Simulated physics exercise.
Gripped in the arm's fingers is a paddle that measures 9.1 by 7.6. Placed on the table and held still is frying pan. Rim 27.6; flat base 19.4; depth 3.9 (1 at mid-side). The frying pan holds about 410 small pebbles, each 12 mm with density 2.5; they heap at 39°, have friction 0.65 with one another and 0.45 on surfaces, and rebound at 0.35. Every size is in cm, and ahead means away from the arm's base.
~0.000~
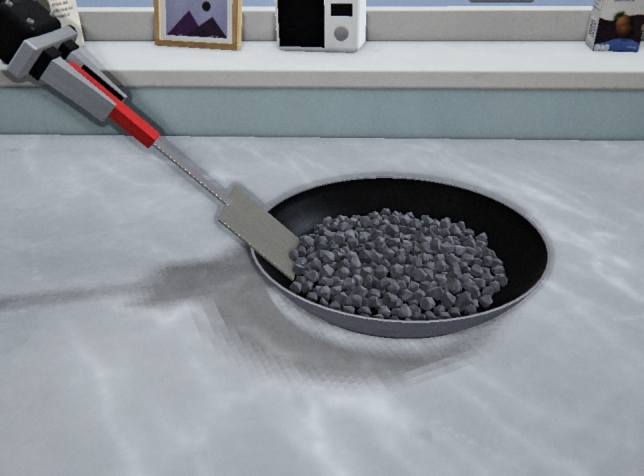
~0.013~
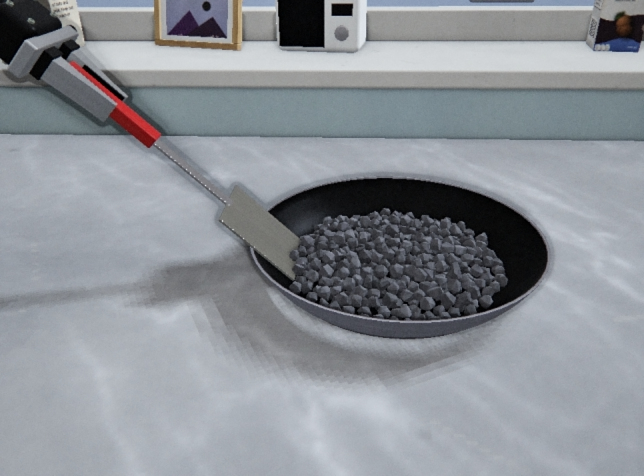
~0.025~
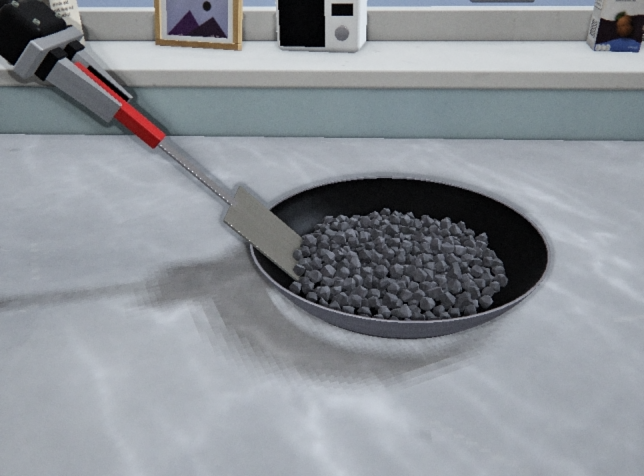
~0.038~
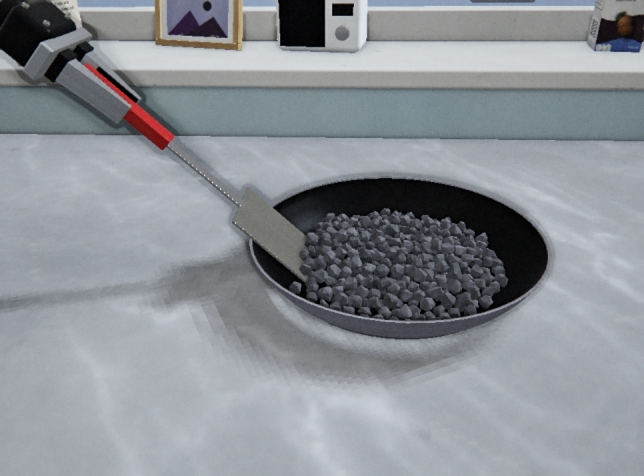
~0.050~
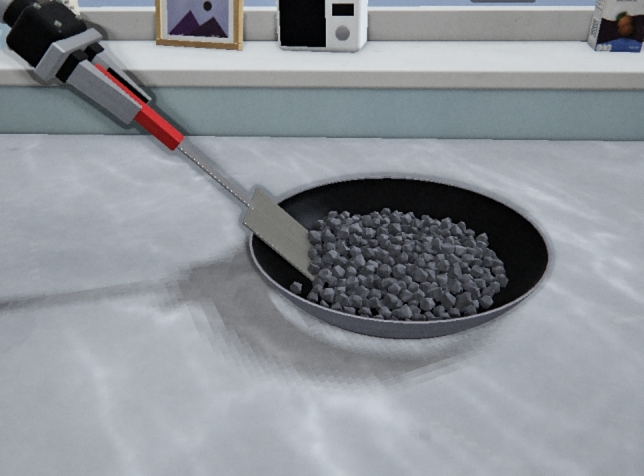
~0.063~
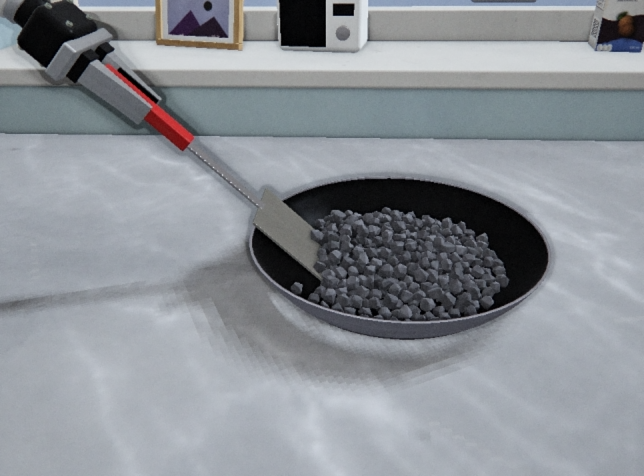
On a pale grey tabletop, a robot arm held a flat paddle in a black frying pan heaped with small grey pebbles and slowly pushed it a short way right, nudging the pile's left edge.
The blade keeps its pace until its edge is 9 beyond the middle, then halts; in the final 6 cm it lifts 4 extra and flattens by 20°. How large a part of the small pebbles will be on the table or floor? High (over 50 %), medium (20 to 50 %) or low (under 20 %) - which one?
Low, under 20 %.
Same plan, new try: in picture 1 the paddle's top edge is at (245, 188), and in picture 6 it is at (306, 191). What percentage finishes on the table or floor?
About 25 per cent.
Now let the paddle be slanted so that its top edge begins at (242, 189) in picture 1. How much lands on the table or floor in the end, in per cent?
I'd estimate close to 15 per cent.
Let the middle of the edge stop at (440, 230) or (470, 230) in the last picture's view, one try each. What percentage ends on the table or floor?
About 0 and 5 per cent.
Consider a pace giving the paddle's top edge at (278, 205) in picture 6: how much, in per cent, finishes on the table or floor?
My guess is around 25 percent.
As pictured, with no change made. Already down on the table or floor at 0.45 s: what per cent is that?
Estimate: About 10 percent.
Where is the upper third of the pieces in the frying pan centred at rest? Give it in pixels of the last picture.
I'd say around pixel (499, 252).
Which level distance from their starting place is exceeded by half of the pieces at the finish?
3 cm.
After 0.14 s, sloping 44°, highest piece 8 above the table; 410 in the frying pan.
After 0.21 s, sloping 38°, highest piece 6 above the table; 410 in the frying pan.
After 0.45 s, sloping 24°, highest piece 6 above the table; 362 in the frying pan, 42 on the table or floor, 6 on the blade or in flight.
After 1.50 s, sloping 24°, highest piece 5 above the table; 360 in the frying pan, 50 on the table or floor.
In the end, 360 in the frying pan, 50 on the table or floor. That is 12 % on the table or floor.
